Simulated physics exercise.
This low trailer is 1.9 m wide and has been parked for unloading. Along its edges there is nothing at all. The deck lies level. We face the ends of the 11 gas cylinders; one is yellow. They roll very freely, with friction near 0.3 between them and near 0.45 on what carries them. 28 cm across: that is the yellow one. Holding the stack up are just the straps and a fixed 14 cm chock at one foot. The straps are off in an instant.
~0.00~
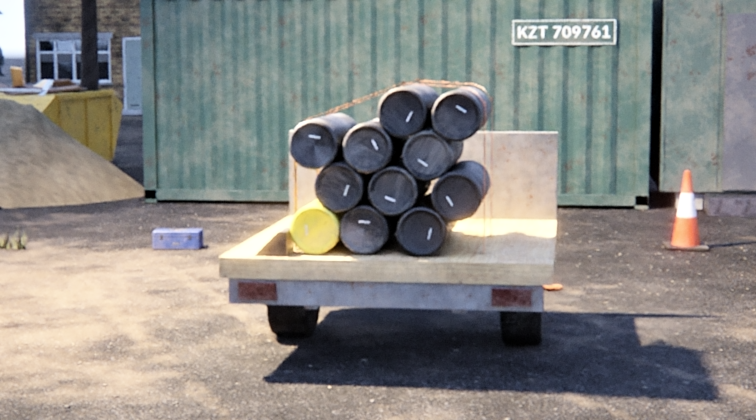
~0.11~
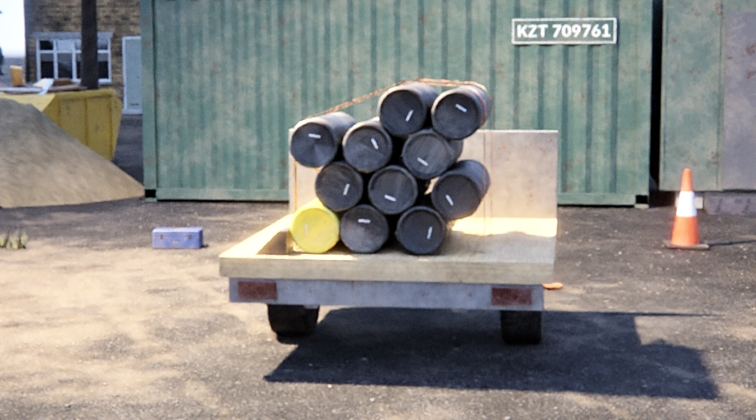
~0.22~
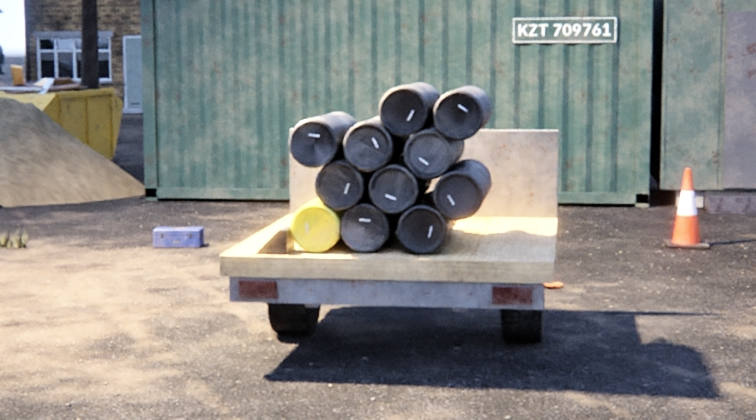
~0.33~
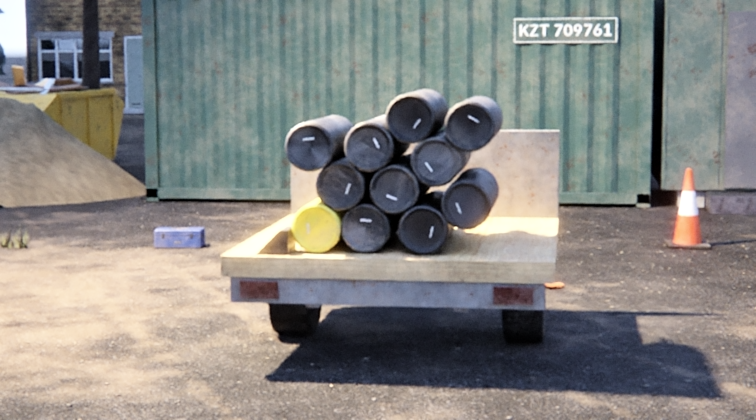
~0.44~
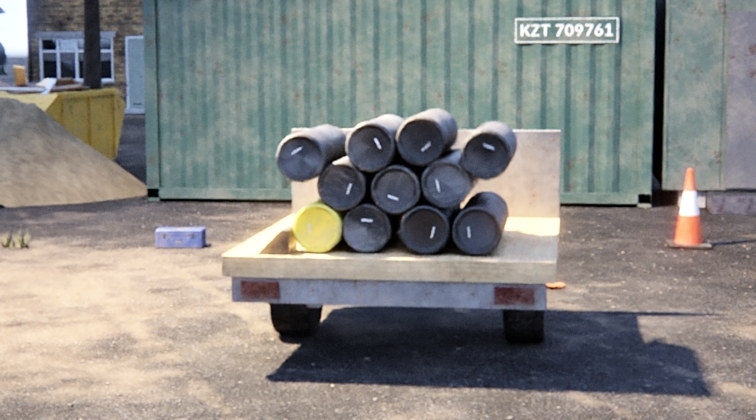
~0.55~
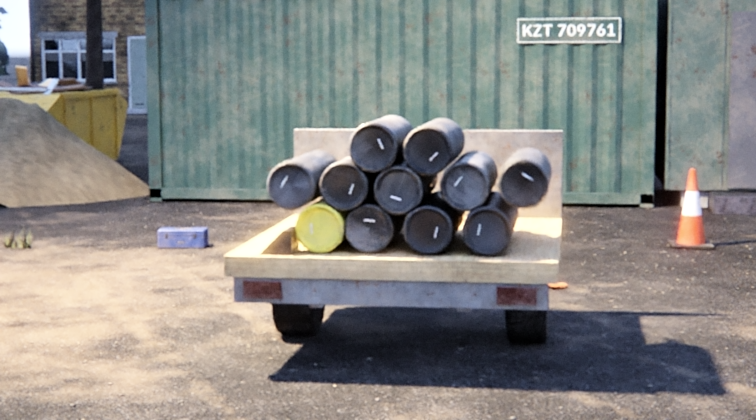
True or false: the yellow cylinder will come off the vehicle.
False.
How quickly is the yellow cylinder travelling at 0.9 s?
About 0.0 m/s.
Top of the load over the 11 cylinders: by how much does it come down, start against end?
Drop: Approx. 45 centimetres.
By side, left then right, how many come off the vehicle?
Left 1, right 4.
By 0.9 s, yellow is on the deck, 50 cm from the left edge; 2 off so far.
Finally (4.9 s), yellow is on the deck, 50 cm from the left edge; 5 off so far.
